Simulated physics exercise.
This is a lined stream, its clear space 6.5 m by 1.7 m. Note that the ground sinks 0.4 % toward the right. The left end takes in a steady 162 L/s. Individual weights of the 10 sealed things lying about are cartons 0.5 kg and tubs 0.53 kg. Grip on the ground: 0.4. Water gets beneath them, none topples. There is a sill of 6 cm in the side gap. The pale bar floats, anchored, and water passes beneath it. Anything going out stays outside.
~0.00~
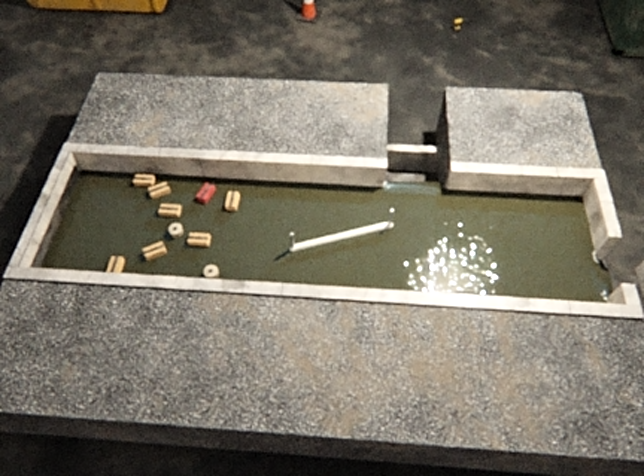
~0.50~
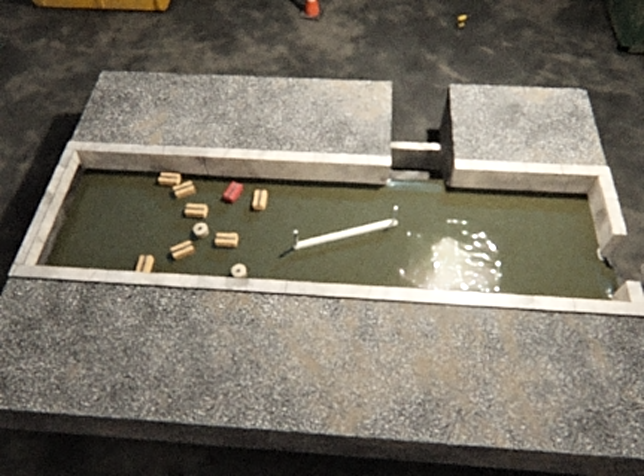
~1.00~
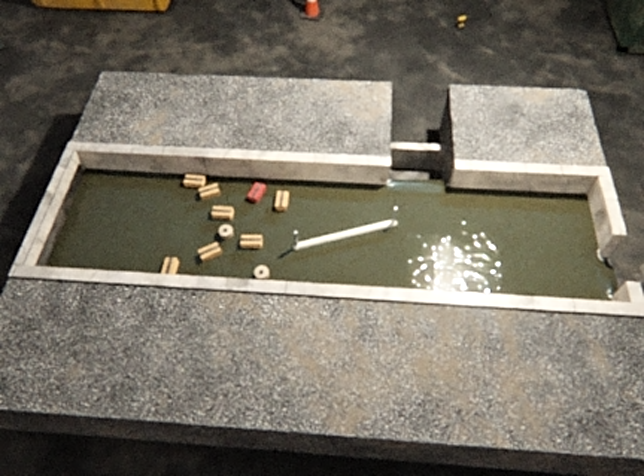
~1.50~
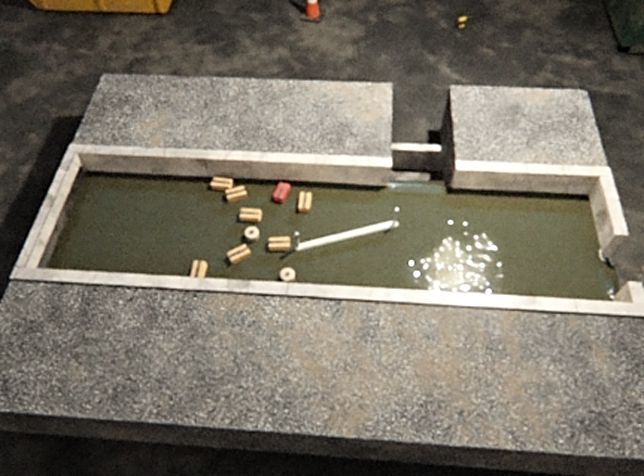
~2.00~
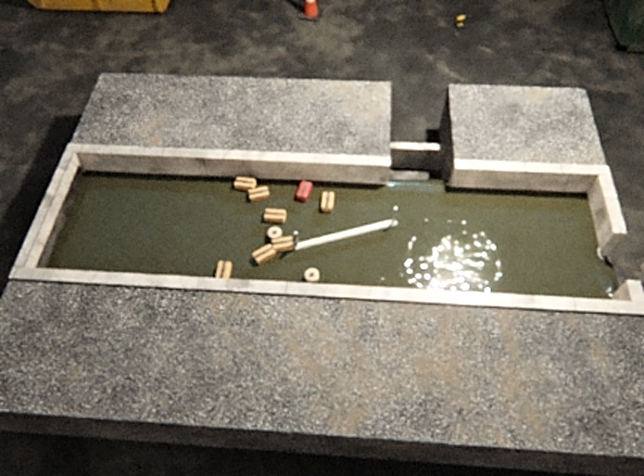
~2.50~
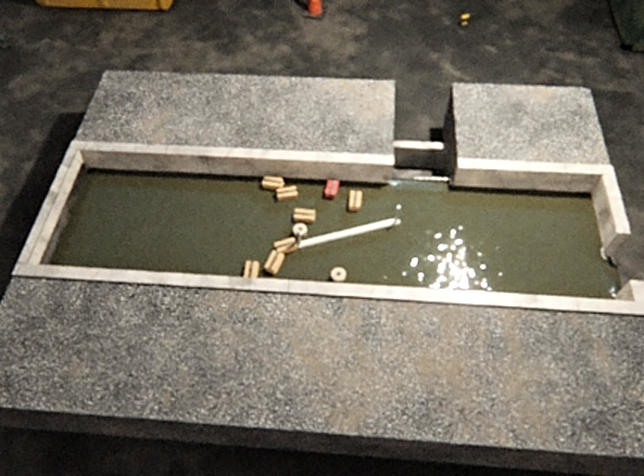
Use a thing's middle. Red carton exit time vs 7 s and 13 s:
Early.
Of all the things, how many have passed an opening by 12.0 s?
I count 7 of them.
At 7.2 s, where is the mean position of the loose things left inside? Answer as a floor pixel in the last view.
The centre is close to (441, 296).
After 3.5 s the red carton is near (382, 186), 2.2 m from its start, afloat; 0 of 10 are out; 10 afloat.
After 7.2 s the red carton has gone out (at 4.6 s); 6 of 10 are out; 4 afloat.
After 12.0 s the red carton has gone out (at 4.6 s); 7 of 10 are out; 3 afloat.
After 16.0 s the red carton has gone out (at 4.6 s); 10 of 10 are out; 0 afloat.
